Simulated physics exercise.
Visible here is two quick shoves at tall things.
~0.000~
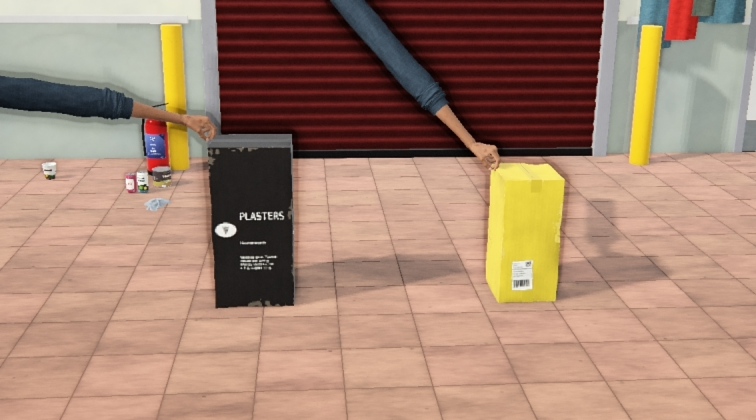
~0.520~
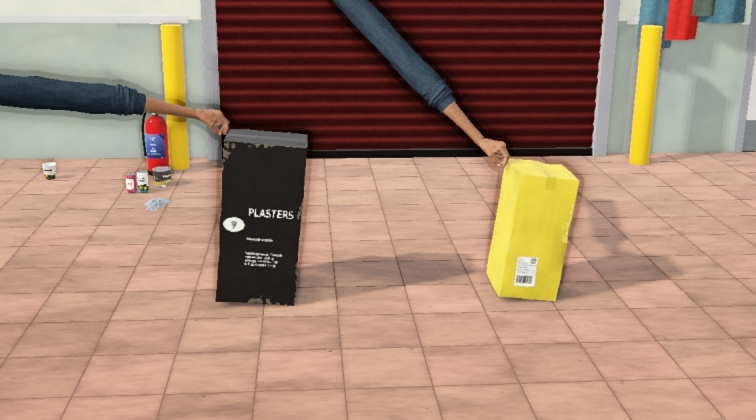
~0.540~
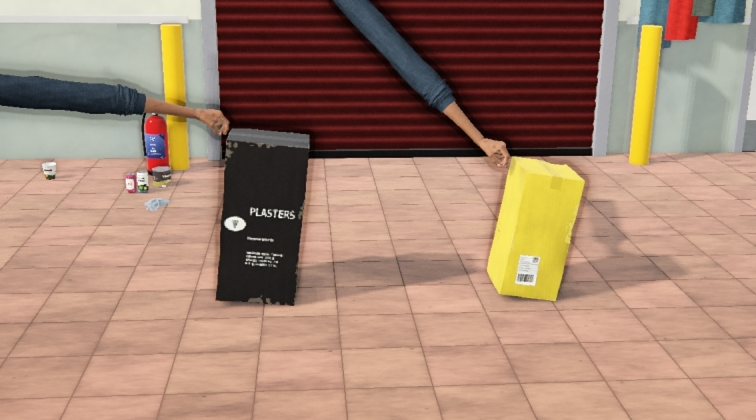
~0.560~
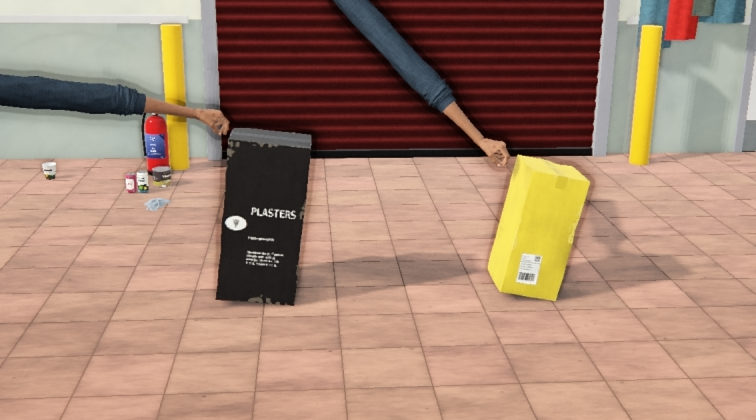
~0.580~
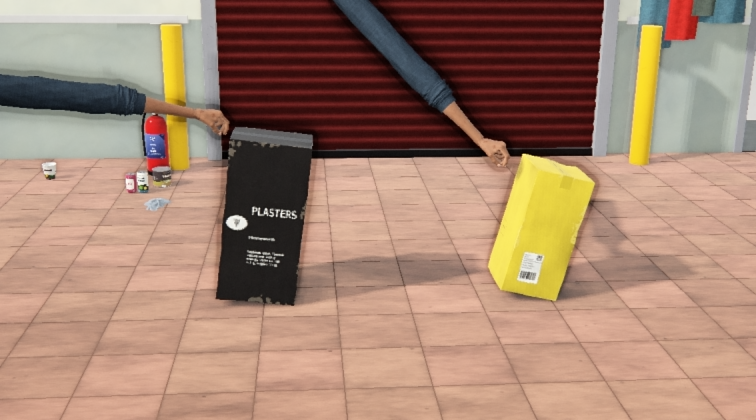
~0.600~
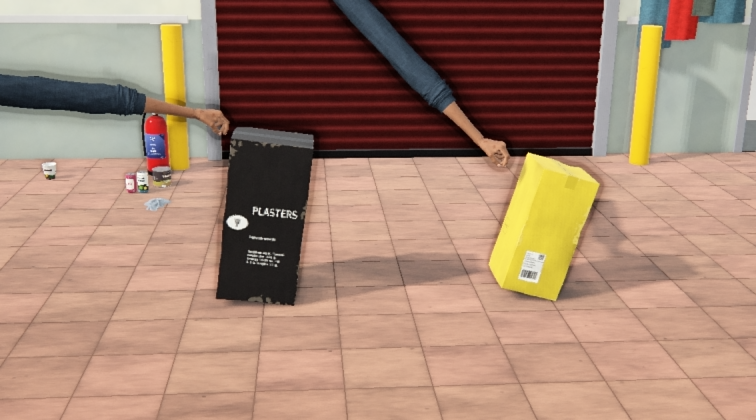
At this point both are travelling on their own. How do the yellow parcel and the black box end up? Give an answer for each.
In the end the yellow parcel is lying on its side, the black box is standing.
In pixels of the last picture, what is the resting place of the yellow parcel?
(611, 262), roughly.
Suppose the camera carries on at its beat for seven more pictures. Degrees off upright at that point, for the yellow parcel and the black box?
30° and 6°.
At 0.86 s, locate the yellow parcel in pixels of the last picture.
Look for its middle near pixel (574, 228).
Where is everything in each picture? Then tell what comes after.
Yellow parcel (523, 232) upright; black box (254, 220) upright, in the first frame.
Yellow parcel (531, 229) 7° off upright; black box (262, 217) 5° off upright, in the second frame.
Yellow parcel (534, 228) 9° off upright; black box (263, 217) 6° off upright, in the third frame.
Yellow parcel (537, 227) 11° off upright; black box (264, 217) 7° off upright, in the fourth frame.
Yellow parcel (539, 227) 14° off upright; black box (265, 216) 7° off upright, in the fifth frame.
Yellow parcel (542, 226) 16° off upright; black box (265, 216) 8° off upright, in the sixth frame.
Around 0.86 s, yellow parcel 43° off upright near (573, 228); black box upright near (253, 220).
Finally (1.8 s), the yellow parcel falls over, near (611, 262); the black box rocks back upright, near (254, 220).
